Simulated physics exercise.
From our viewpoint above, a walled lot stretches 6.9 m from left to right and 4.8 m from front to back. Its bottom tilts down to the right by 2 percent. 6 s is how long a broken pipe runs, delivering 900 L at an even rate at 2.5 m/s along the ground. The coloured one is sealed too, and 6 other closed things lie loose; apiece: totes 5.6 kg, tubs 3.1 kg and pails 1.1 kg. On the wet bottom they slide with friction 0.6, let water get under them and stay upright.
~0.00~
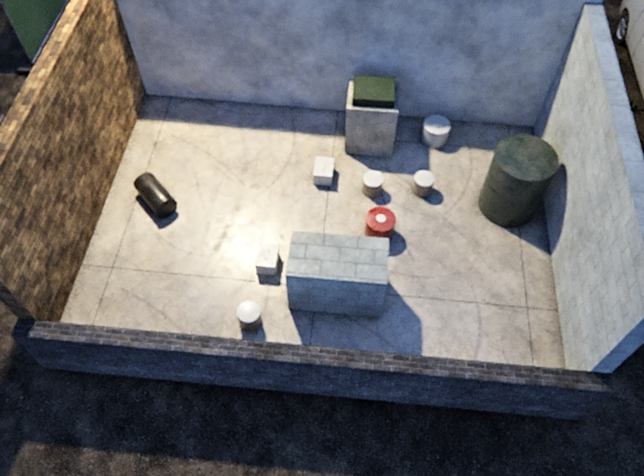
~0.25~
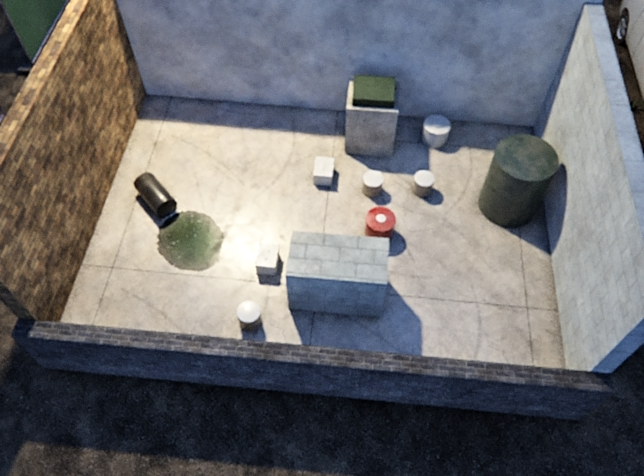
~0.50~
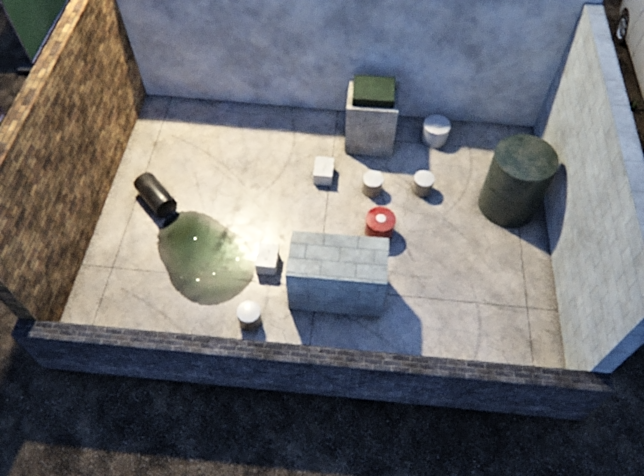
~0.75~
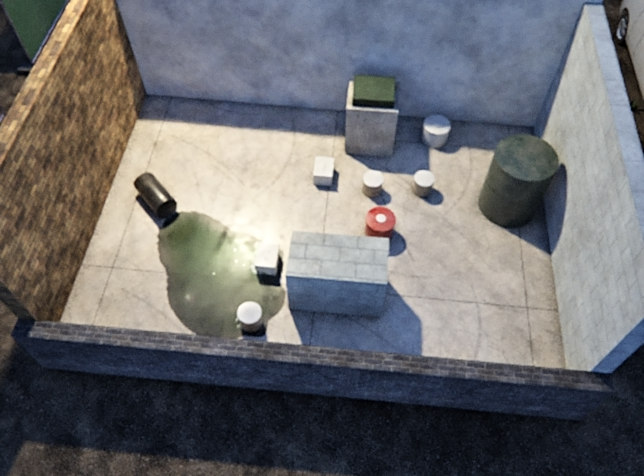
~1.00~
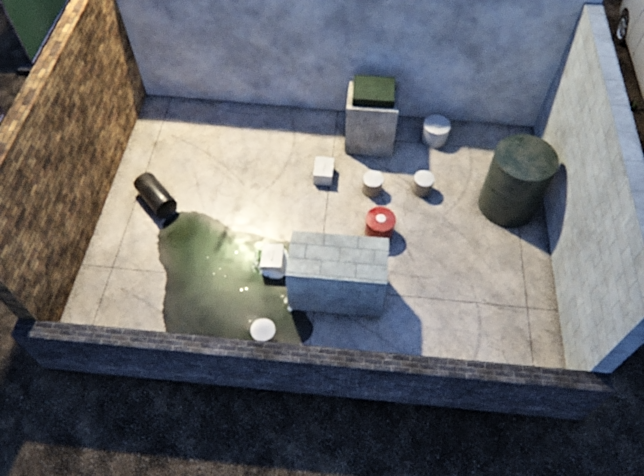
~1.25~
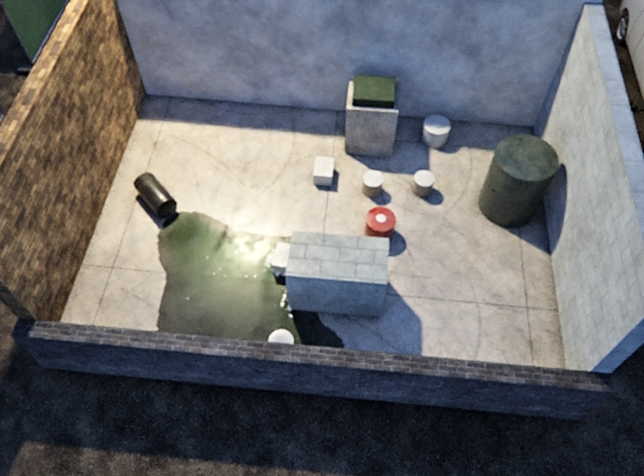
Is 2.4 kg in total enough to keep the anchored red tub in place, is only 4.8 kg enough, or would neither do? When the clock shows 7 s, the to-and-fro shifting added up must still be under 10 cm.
I expect only the heavier mass passes.
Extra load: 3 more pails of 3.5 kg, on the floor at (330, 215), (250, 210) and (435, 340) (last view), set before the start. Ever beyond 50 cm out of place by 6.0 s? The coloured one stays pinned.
Within the mark, within the mark, beyond the mark.
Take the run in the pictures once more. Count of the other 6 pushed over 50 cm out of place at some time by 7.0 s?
I make that 2.
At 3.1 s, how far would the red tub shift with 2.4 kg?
It would be some 5 cm from its spot.
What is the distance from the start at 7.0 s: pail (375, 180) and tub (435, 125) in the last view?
Taking them in the order asked, 10 cm and then 0 cm.
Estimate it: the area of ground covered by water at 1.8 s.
I'd estimate close to 5.5 m2.
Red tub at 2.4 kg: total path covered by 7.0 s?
It covers about 20 cm altogether.
After 1.8 s the red tub would be 0 cm from its start with 2.4 kg and 0 cm from its start with 4.8 kg; 0 cm of water round it then.
After 3.1 s the red tub would be 4 cm from its start with 2.4 kg and 0 cm from its start with 4.8 kg; 1 cm of water round it then.
After 4.9 s the red tub would be 4 cm from its start with 2.4 kg and 0 cm from its start with 4.8 kg; 1 cm of water round it then.
After 7.0 s the red tub would be 18 cm from its start with 2.4 kg and 0 cm from its start with 4.8 kg; 2 cm of water round it then.
